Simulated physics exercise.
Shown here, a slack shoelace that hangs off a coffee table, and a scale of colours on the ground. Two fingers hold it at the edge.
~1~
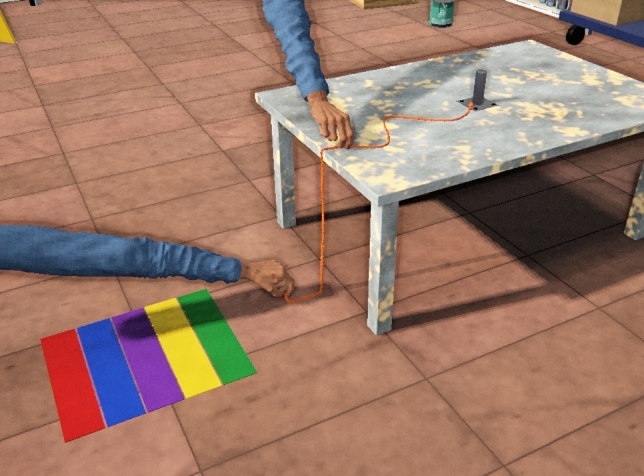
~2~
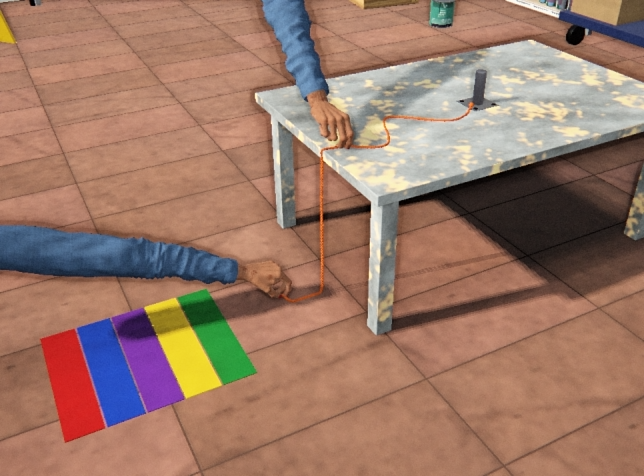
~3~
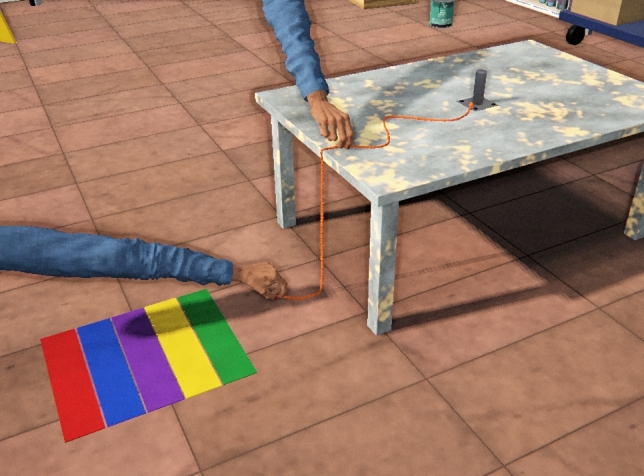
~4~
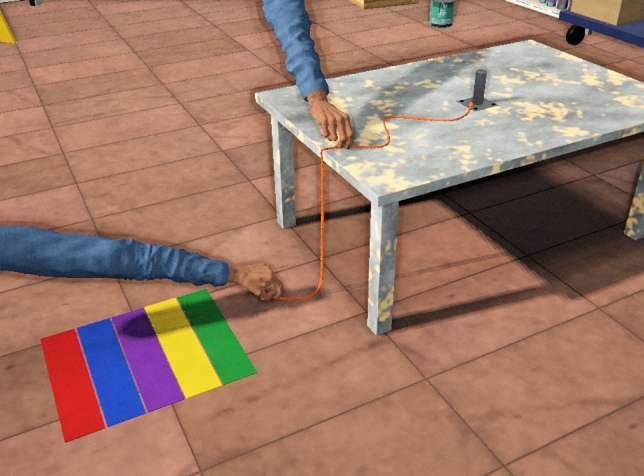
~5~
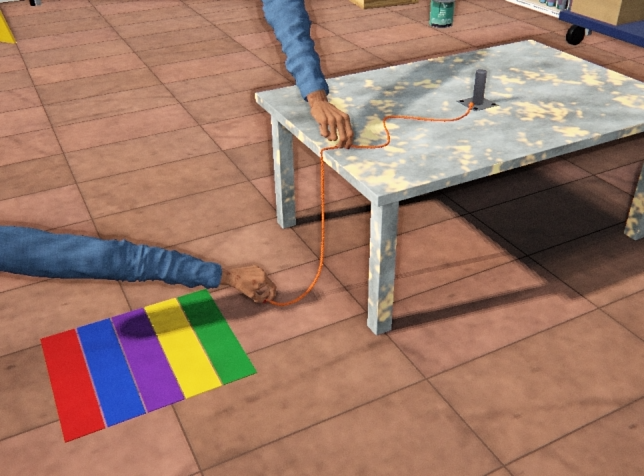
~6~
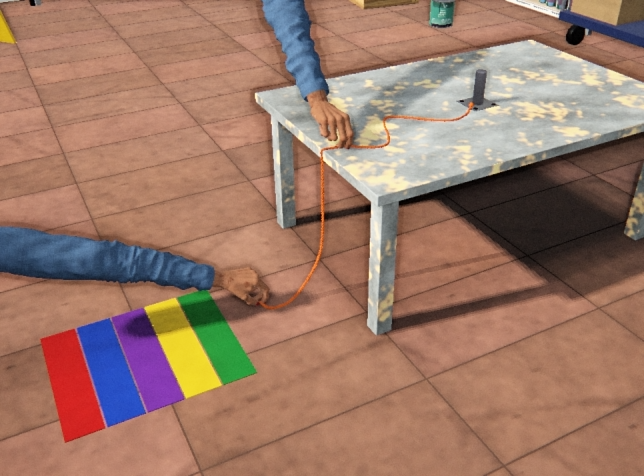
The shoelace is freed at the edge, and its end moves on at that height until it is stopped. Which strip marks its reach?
It halts on the blue strip.
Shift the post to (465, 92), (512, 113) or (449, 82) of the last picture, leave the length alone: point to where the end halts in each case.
Try by try, around (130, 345), (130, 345) and (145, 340).
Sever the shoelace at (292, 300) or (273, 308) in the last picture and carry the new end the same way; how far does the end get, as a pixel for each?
In that order: (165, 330) and (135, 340).
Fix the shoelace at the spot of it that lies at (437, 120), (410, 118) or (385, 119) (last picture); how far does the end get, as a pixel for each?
Near (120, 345), (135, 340) and (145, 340).
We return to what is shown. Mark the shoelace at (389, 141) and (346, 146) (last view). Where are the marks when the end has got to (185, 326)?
Near (336, 144) and (321, 182).
Early on, end near (185, 326); over yellow.
Midway, end near (137, 341); over purple.
At the end of the slack, end near (109, 350); over blue. Over blue.
